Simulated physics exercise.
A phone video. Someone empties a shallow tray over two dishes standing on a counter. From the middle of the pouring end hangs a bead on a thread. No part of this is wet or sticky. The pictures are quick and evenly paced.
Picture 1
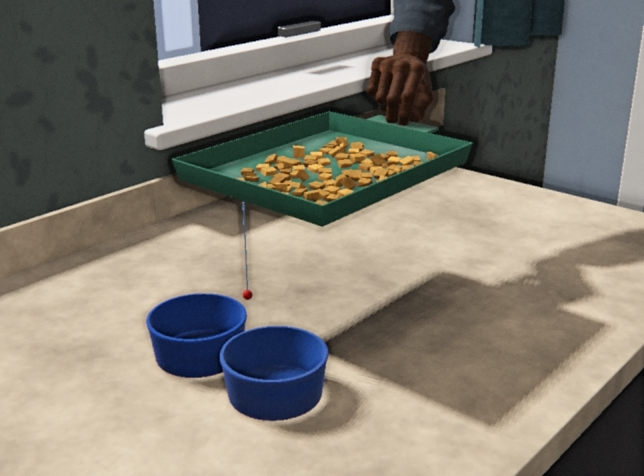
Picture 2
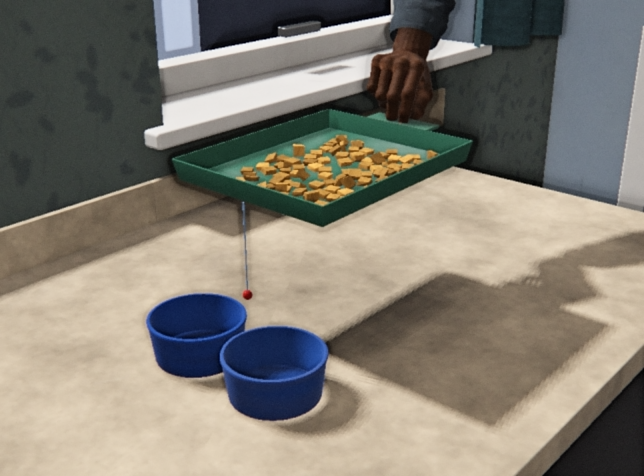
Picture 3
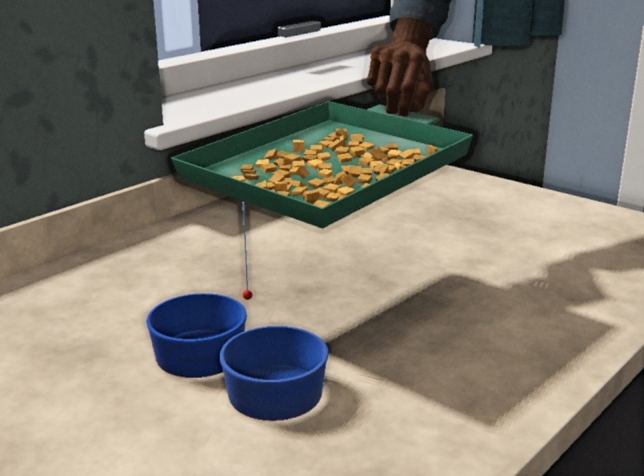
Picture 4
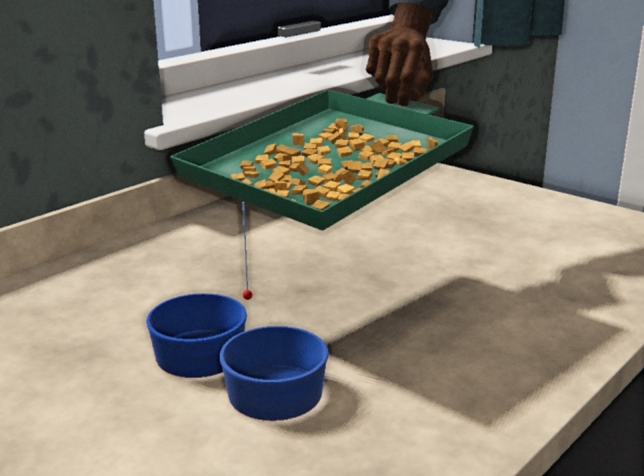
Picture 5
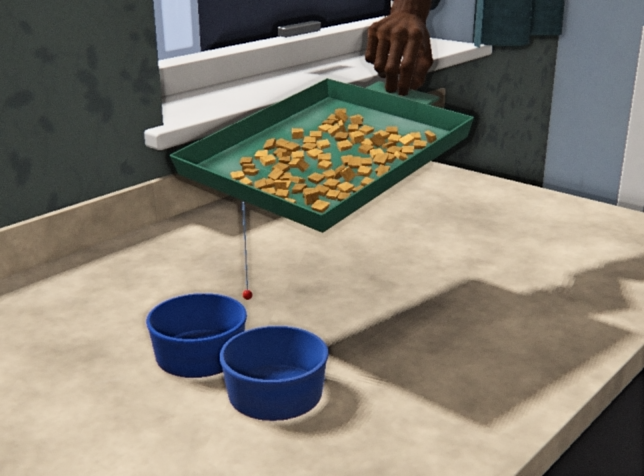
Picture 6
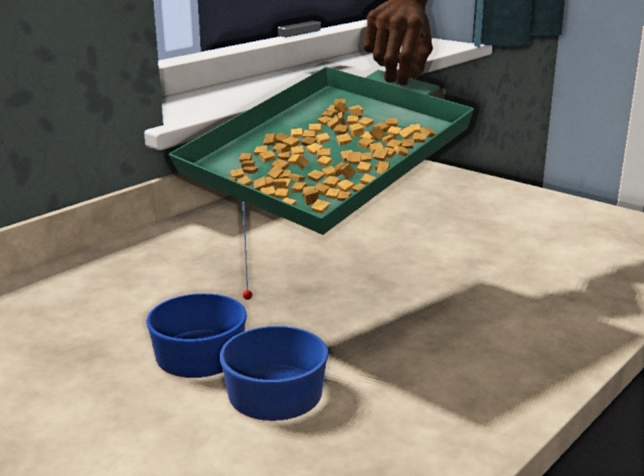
Green tray of cereal squares gradually tilting as a hand raises its far side above two blue dishes on a counter.
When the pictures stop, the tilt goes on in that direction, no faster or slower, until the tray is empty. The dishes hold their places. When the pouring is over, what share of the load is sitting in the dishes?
The dishes hold more than half of it.
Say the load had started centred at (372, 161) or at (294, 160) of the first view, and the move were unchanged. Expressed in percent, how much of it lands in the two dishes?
Close to 70 and close to 70 per cent.
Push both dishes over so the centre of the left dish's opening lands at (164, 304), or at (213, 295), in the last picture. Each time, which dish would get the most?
First try, the one on the right; second try, the one on the right.
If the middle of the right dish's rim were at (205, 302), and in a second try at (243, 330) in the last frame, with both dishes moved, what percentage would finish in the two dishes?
It comes to near 0 per cent the first time and near 20 per cent the second time.
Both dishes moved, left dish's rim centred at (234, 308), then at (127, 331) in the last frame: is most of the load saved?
Held in all, by try: A larger portion, then a smaller portion.
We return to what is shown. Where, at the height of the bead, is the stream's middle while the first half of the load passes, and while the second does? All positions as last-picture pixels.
The opening part goes through (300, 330); what follows goes through (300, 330).
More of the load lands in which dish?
Well, that is right of the pair.
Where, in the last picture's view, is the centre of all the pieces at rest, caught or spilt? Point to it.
Close to (295, 382) in the last picture.
Just after the last frame, tray tipped steeply; every one on the tray.
A moment on, tray tipped right over; the larger part on the tray; just a few in the right dish; just a few outside both; about a tenth in the air.
Further on, tray tipped past a quarter turn; the larger part in the right dish; just a few in the left dish; roughly a quarter outside both.
When it is over, tray tipped past a quarter turn; the larger part in the right dish; just a few in the left dish; roughly a quarter outside both.
